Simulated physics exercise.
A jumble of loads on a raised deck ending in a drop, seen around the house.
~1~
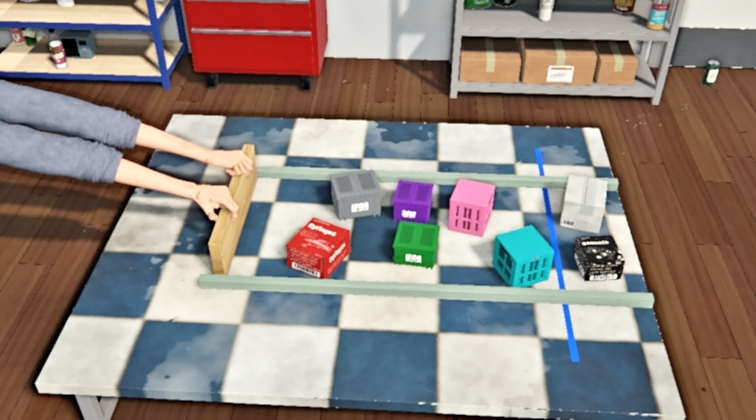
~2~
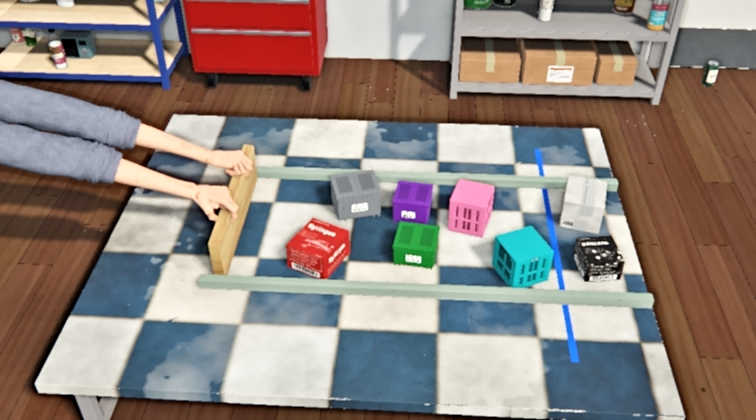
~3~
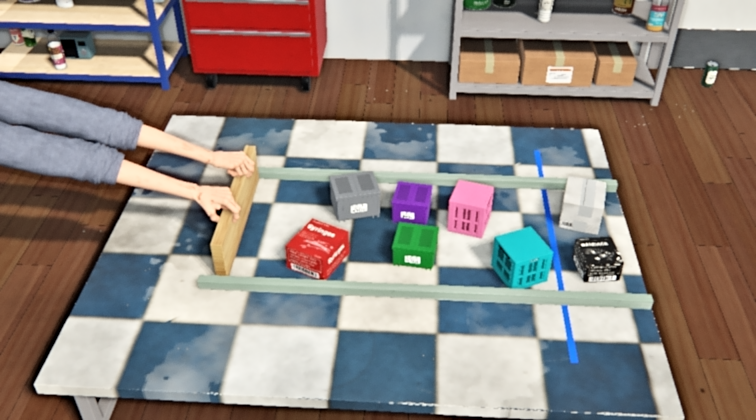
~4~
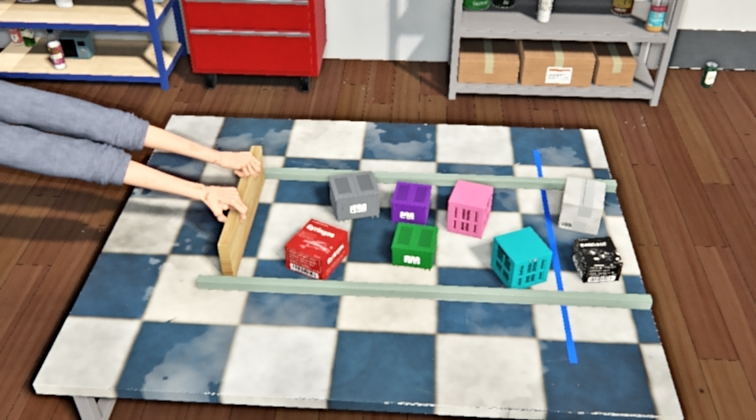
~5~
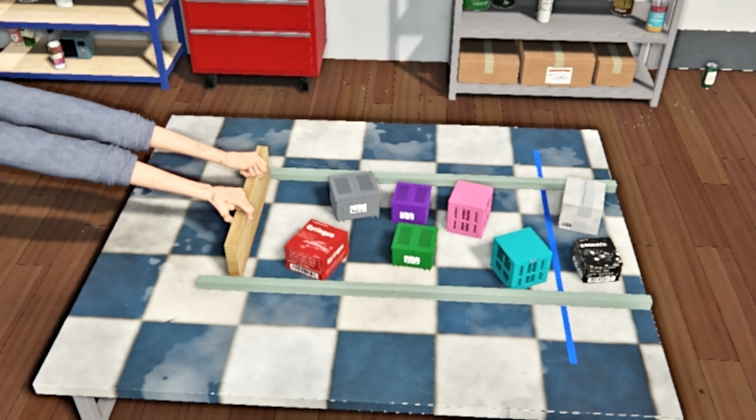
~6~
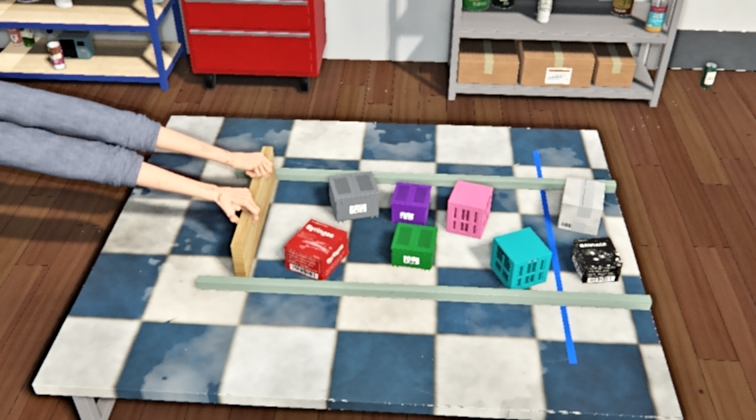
Two hands gripped a wooden plank at the left of a checkered tabletop and slid it slightly right between two rails, while the colourful boxes and crates ahead of it stayed almost still.
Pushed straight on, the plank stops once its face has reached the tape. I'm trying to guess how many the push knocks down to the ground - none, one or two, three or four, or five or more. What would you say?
The edge claims three or four.
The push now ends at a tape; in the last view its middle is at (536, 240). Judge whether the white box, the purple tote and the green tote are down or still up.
Here's how it goes: The white box ends up down, the purple tote is still up there, and the green tote is still up there.
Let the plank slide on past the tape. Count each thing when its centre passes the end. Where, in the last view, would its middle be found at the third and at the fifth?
Its centre point is roughly (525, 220) and later (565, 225).
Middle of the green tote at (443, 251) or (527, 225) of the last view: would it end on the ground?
In that order: Keeps its place, then ends up off.
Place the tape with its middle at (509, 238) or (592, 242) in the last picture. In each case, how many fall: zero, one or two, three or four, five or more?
Taking the places in turn, I'd pick one to two and then at least five.
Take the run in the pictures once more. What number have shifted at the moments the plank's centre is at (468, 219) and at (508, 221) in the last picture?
8, then 8.
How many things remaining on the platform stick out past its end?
I count 2 overhanging.
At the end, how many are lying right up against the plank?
The number is 2.
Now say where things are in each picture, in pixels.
In the first picture, black box (599, 258); white box (584, 204); turquoise crate (522, 258); plank (236, 208); tape (554, 238).
In the second picture, white box (583, 204); red box (319, 249).
In the third picture, turquoise crate (521, 259); green tote (416, 246).
In the fourth picture, black box (597, 260); grey tote (354, 196).
In the fifth picture, white box (582, 206); pink crate (470, 210).
In the sixth picture, black box (596, 260); white box (581, 206); turquoise crate (520, 260); plank (256, 210); tape (551, 240).
Soon after, none off yet; black box at rest near (596, 260); white box at rest near (581, 206); turquoise crate at rest near (520, 260).
Then, none off yet; black box moving near (600, 260); white box moved a little near (589, 205); turquoise crate moved about its own width near (562, 268).
At rest, the number that fall off is three or four; fallen, pink crate, turquoise crate, white box and black box.
